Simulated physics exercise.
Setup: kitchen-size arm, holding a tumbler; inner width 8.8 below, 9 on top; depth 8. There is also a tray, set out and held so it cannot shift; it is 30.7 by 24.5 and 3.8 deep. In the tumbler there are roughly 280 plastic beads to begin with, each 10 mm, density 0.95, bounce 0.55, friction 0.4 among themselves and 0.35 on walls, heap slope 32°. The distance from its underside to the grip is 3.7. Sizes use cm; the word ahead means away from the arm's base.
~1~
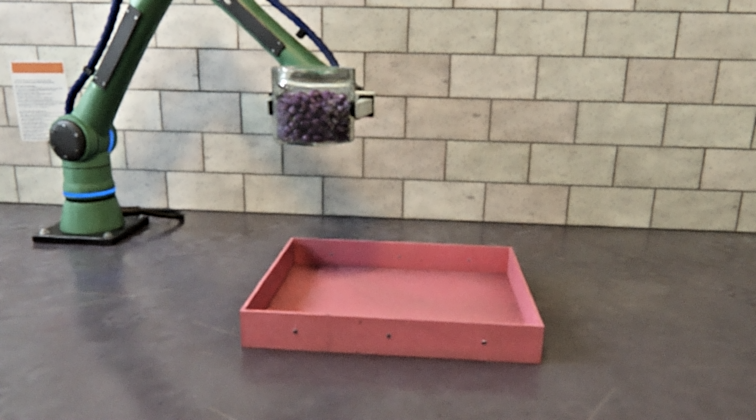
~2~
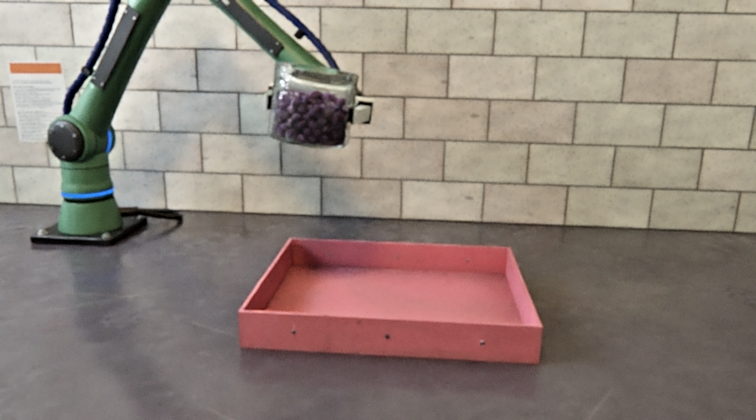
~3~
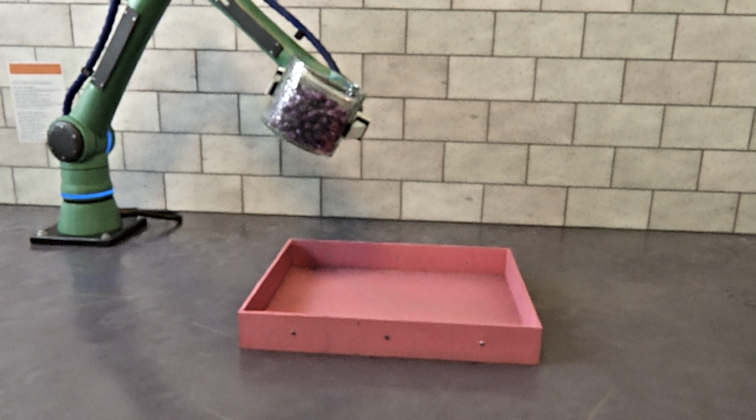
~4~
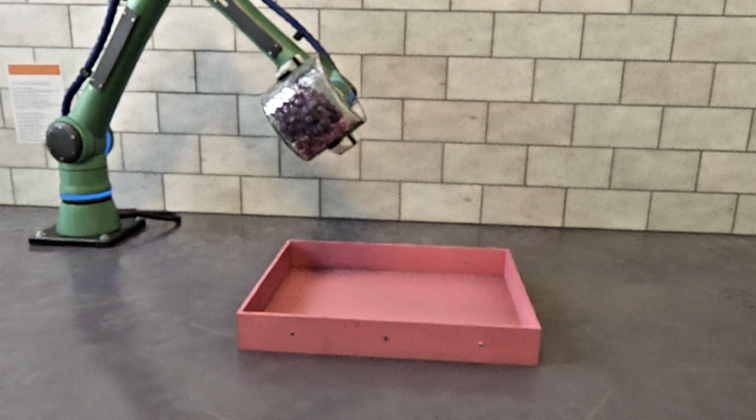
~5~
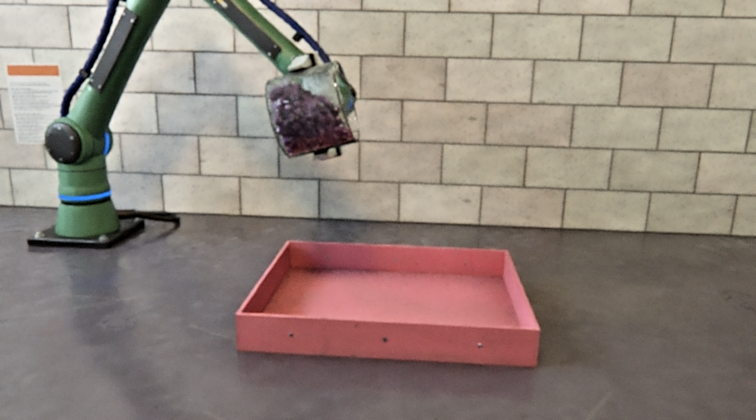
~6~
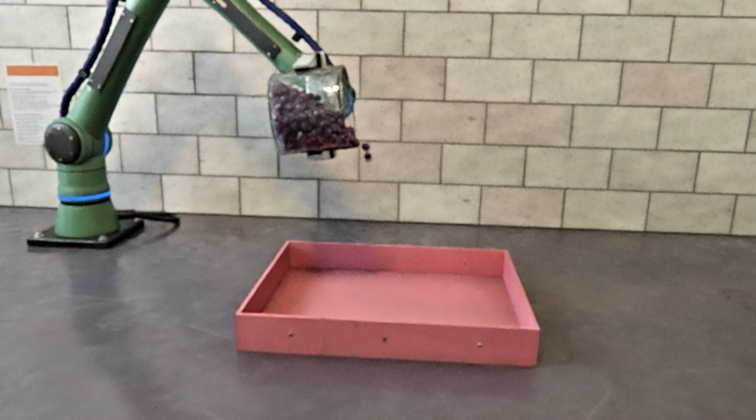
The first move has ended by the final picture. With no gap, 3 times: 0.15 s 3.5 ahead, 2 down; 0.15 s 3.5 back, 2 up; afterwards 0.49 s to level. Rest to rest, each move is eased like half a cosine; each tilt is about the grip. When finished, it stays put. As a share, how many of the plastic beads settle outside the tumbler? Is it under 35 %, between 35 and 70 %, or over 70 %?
It is between 35 and 70 %.
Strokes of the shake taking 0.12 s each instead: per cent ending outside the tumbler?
That would give around 65 per cent.
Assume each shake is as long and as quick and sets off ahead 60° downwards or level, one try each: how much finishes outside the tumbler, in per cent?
You'd get some 25 per cent with the first setting and some 75 per cent with the second.
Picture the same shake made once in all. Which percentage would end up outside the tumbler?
That would give close to 30 percent.
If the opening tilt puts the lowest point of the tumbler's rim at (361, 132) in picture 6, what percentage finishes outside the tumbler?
10 percent or so.
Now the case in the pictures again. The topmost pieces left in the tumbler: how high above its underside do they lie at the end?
Roughly 4.5 centimetres.
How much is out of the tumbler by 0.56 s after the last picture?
About 40 per cent so far.
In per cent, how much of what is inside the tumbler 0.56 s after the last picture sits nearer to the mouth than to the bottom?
My estimate is near 55 per cent.
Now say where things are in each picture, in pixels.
Tumbler middle at (314, 106), level; upper third of the load around (314, 106), from x 280 to 350, top at y 95; 275 in the tumbler, in the first picture.
Tumbler middle at (313, 106), tilted 8° forward; upper third of the load around (309, 107), from x 275 to 345, top at y 95, in the second picture.
Tumbler middle at (313, 107), tilted 28° forward; upper third of the load around (299, 103), from x 270 to 345, top at y 90, in the third picture.
Tumbler middle at (313, 109), tilted 54° forward; upper third of the load around (295, 99), from x 270 to 340, top at y 80, in the fourth picture.
Tumbler middle at (313, 111), tilted 74° forward; upper third of the load around (296, 102), from x 275 to 350, top at y 85, in the fifth picture.
Tumbler middle at (312, 111), tilted 82° forward; upper third of the load around (296, 106), from x 275 to 370, top at y 85; 273 in the tumbler, 2 in flight or on a rim, in the sixth picture.
Then, 0.56 s after the last picture, tilted 82° forward, highest piece 23 above the table; 170 in the tumbler, 74 in the tray, 31 in flight or on a rim.
Then, 1.11 s after the last picture, tilted 50° forward, highest piece 25 above the table; 153 in the tray, 122 in the tumbler.
Then, 1.59 s after the last picture, level, highest piece 25 above the table; 154 in the tray, 121 in the tumbler.
Then, 2.64 s after the last picture, level, highest piece 25 above the table; 154 in the tray, 121 in the tumbler.
Final count, 154 in the tray, 121 in the tumbler. That is 56 % outside the tumbler.
